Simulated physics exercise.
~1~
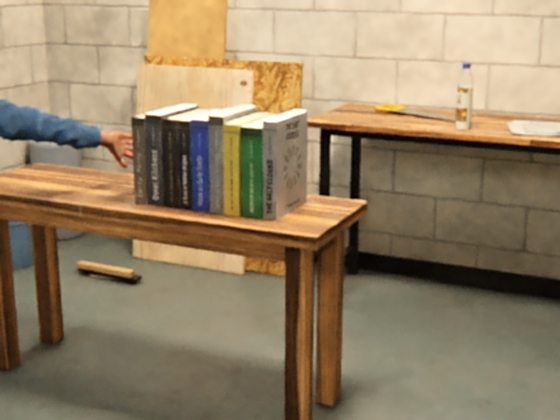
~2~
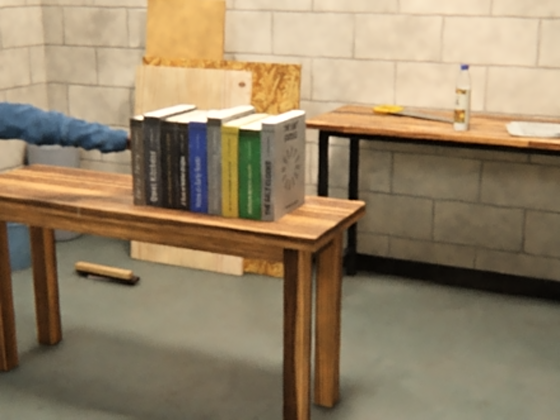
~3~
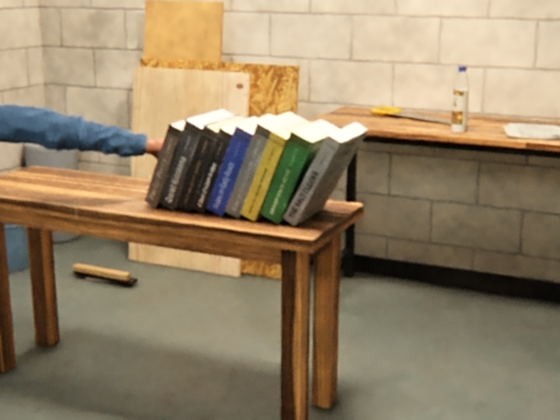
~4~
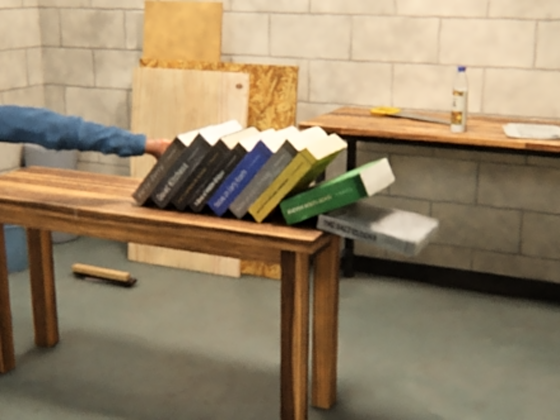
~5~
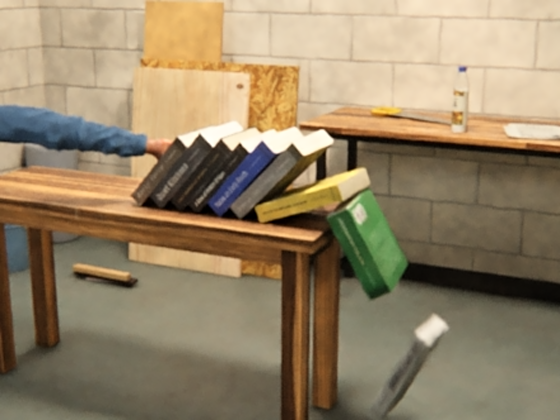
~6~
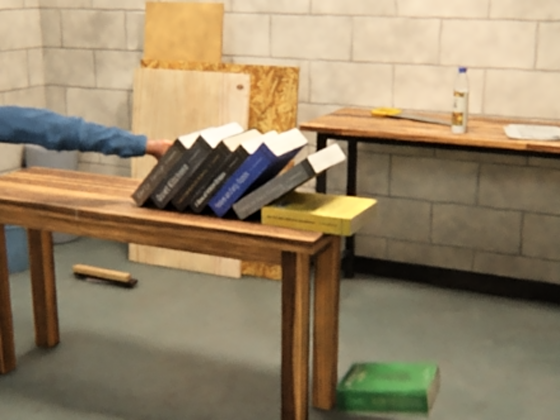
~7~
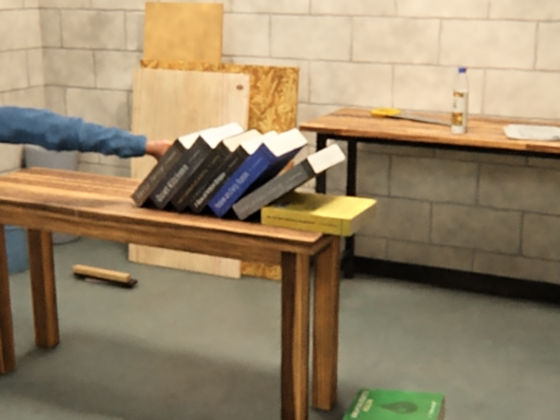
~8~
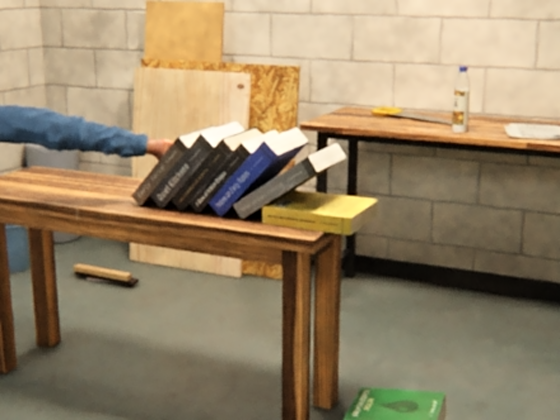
In the video, an arm in a blue sleeve pushes a row of book-like files rightward along a wooden table, making them lean and topple. A grey one and the green one drop off the end, while the yellow one stays lying over the table's edge beside the leaning others.
